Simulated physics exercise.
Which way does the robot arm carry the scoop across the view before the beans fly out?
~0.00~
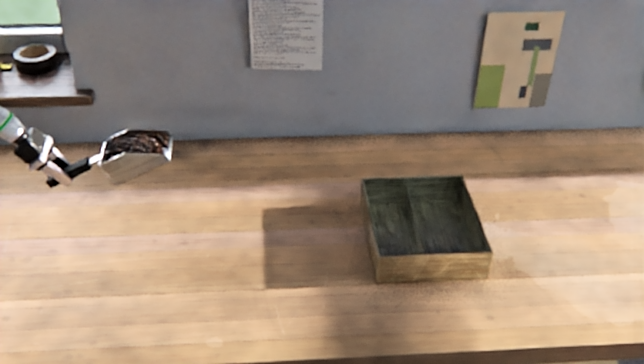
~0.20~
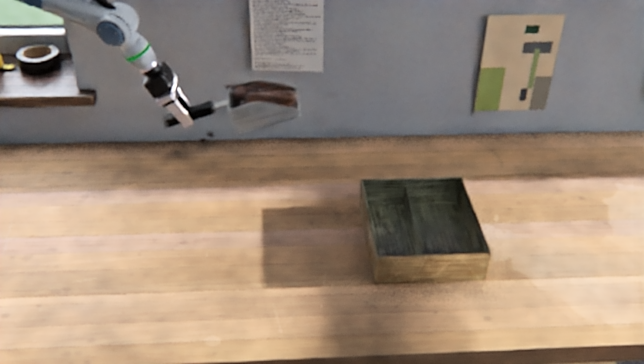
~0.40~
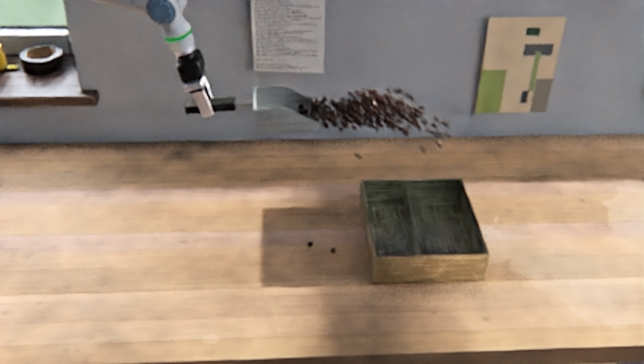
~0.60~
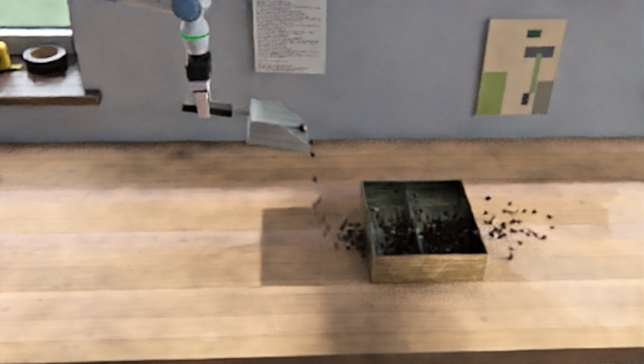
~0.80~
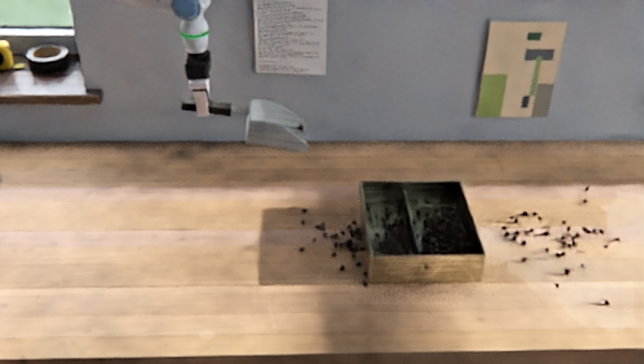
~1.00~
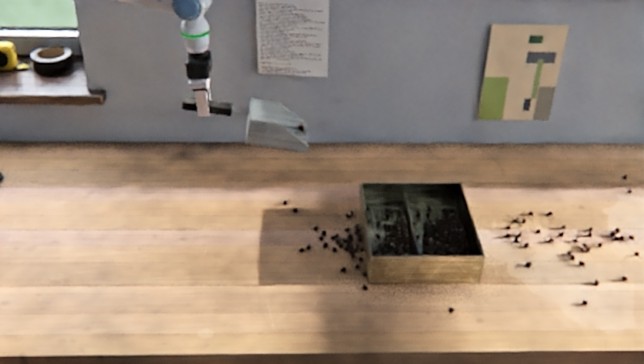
It carries the scoop to the right, toward the open box.
